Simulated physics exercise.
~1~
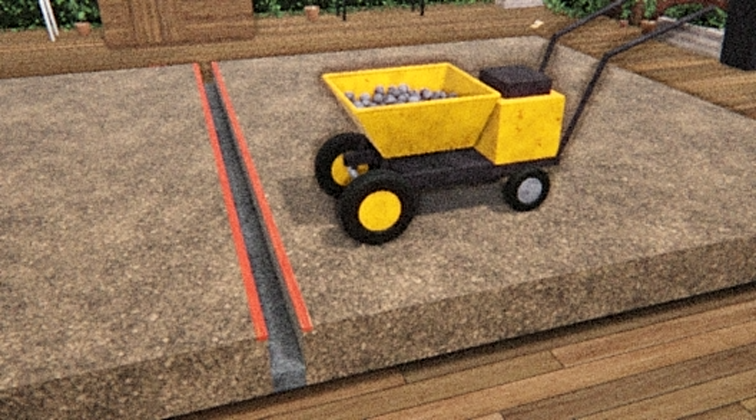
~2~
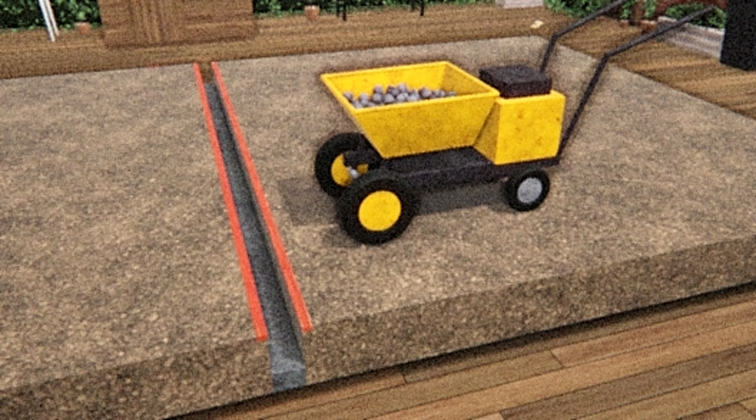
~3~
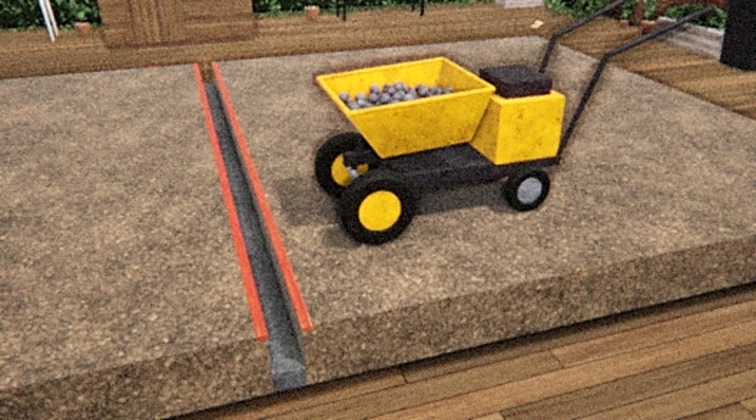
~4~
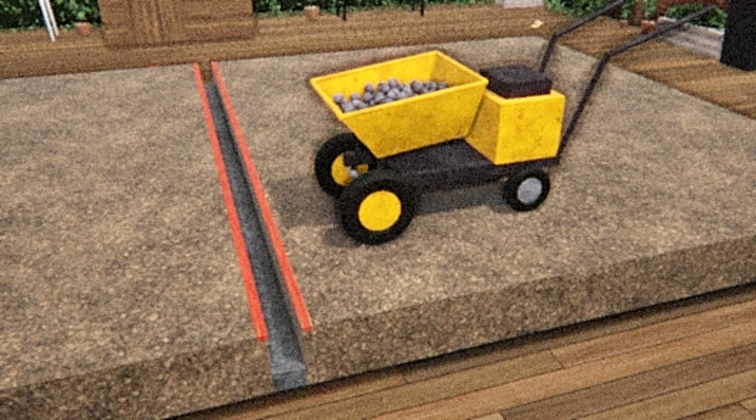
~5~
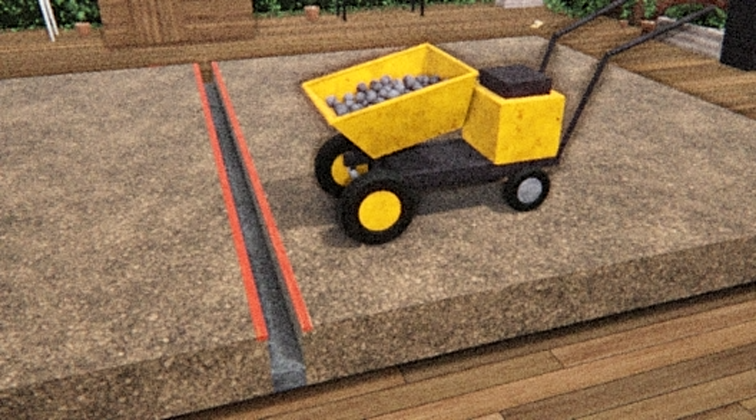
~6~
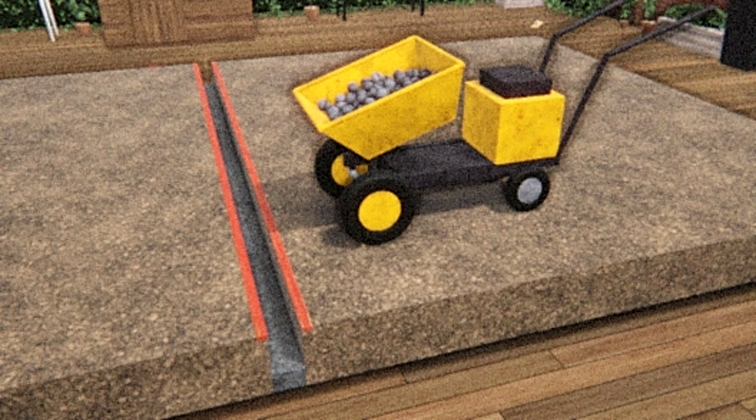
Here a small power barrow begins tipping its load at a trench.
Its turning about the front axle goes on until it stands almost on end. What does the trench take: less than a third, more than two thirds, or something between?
By the look of it, the trench catches a moderate share, one-third to two-thirds.
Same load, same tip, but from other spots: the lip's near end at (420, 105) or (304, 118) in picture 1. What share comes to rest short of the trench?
First spot 60 per cent, second spot 0 per cent.
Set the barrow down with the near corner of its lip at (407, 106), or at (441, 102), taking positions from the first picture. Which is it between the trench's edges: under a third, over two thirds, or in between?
The first stop gives one to two thirds, while the second gives below one third.
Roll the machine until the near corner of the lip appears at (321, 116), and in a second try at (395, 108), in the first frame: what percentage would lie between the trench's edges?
The shares come out close to 0 and 60 per cent, in that order.
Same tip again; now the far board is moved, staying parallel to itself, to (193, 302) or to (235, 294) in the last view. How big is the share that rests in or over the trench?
In turn 100 and 80 in a hundred.
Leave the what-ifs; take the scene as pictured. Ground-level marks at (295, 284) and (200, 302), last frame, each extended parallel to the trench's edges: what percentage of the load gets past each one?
In order, some 100 % then some 10 %.
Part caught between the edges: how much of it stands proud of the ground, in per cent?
Roughly 10 %.
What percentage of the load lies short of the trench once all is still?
Result: Close to 0 %.
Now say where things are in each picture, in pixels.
In the first frame, lip of the skip (356, 112), level; top of the load (409, 108), round cobbles; first edge of the trench (292, 284); far edge (251, 291), the trench under half as wide as the skip, and about as deep as wide.
In the second frame, lip of the skip (354, 112), level; top of the load (421, 104).
In the third frame, lip of the skip (349, 114), tipped barely; top of the load (418, 102).
In the fourth frame, lip of the skip (341, 117), tipped a little; top of the load (412, 99).
In the fifth frame, lip of the skip (332, 122), tipped a little; top of the load (419, 92).
In the sixth frame, lip of the skip (321, 129), tipped clearly; top of the load (409, 87); first edge of the trench (292, 284); far edge (251, 291).
Just after the last frame, skip tipped steeply; every one in the skip.
A moment on, skip tipped right over; almost all in the skip; about a tenth in or heaped over the trench; just a few beyond it.
Further on, skip tipped right over; roughly a quarter in the skip; roughly a third in or heaped over the trench; roughly a third beyond it.
When it is over, skip tipped right over; just a few short of the trench; roughly half in or heaped over the trench; roughly half beyond it.
